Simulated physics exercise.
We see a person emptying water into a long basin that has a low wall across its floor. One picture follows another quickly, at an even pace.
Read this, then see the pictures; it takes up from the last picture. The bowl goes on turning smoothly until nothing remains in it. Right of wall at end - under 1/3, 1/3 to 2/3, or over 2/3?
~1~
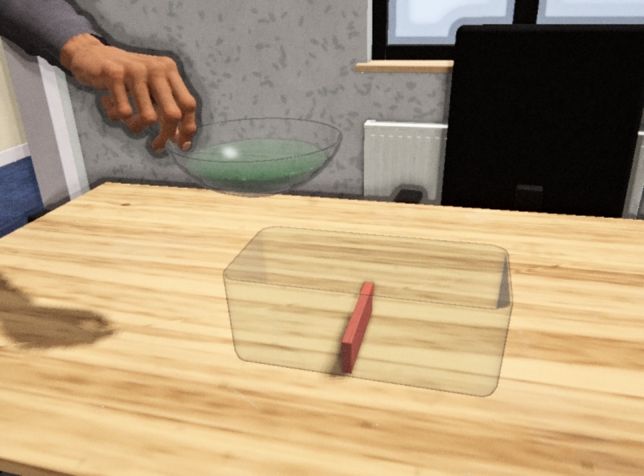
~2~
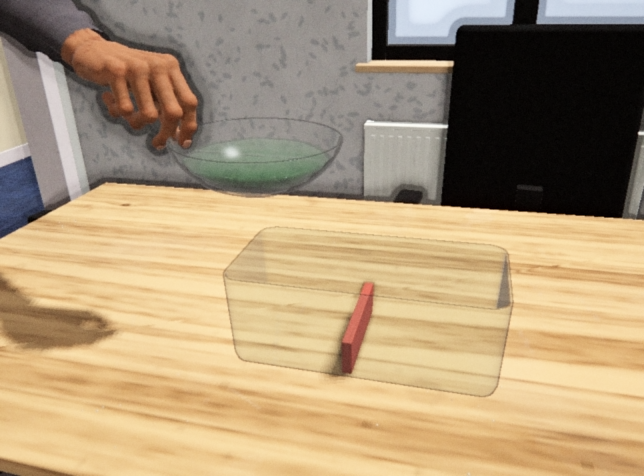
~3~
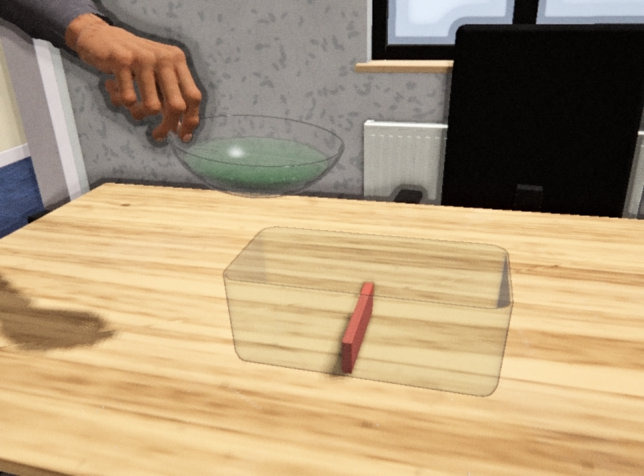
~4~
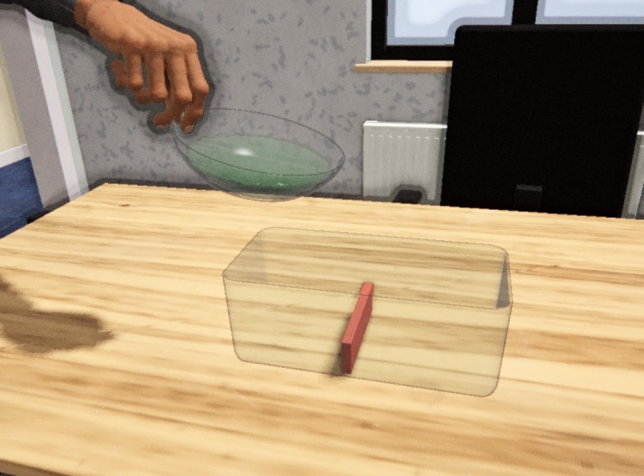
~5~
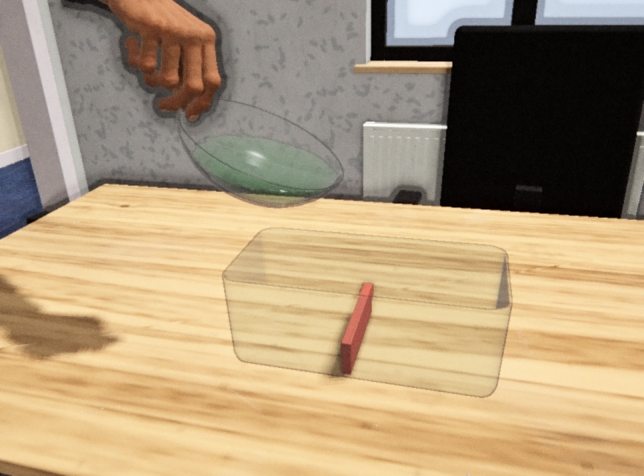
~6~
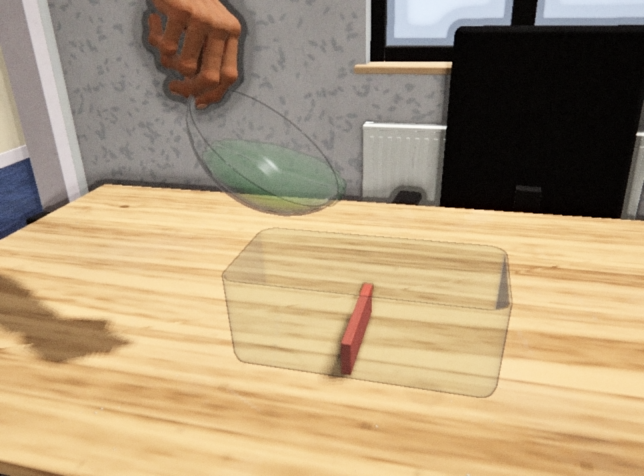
The amount right of the wall is going to settle in the middle, one third to two thirds.
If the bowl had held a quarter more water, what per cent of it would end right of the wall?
I'd put it at around 55 %.
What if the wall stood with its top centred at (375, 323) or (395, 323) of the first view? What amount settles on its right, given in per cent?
It would come to roughly 40 per cent the first time and roughly 25 per cent the second.
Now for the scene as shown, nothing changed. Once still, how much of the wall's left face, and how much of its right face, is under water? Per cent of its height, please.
The left comes to 30 % and the right to 30 %.
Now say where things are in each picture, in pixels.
Tilt 0°; pouring edge (339, 143); surface from (192, 150) to (330, 158); the long basin's rim runs from (244, 251) to (509, 277); the wall's top is at (359, 311), in the first frame.
Tilt 2°; pouring edge (340, 146); surface from (193, 149) to (331, 159), in the second frame.
Tilt 7°; pouring edge (341, 153); surface from (193, 145) to (331, 163), in the third frame.
Tilt 15°; pouring edge (342, 166); surface from (196, 141) to (326, 168), in the fourth frame.
Tilt 25°; pouring edge (340, 182); surface from (203, 140) to (323, 173), in the fifth frame.
Tilt 38°; pouring edge (334, 200); surface from (212, 143) to (319, 178); 5 per cent is over the edge, in the sixth frame.
A moment on, the bowl is tipped right over and 0 per cent is still to pour, 40 is left of the wall and 60 right of it.
Next, the bowl is tipped right over and 1 per cent is still to pour, 37 is left of the wall and 48 right of it.
Then the bowl is tipped right over and 0 per cent is still to pour, 41 is left of the wall and 54 right of it.
Later the bowl is tipped right over and 0 per cent is still to pour, 41 is left of the wall and 54 right of it.
In the end 41 per cent lies left of the wall, 54 right of it and 4 outside.
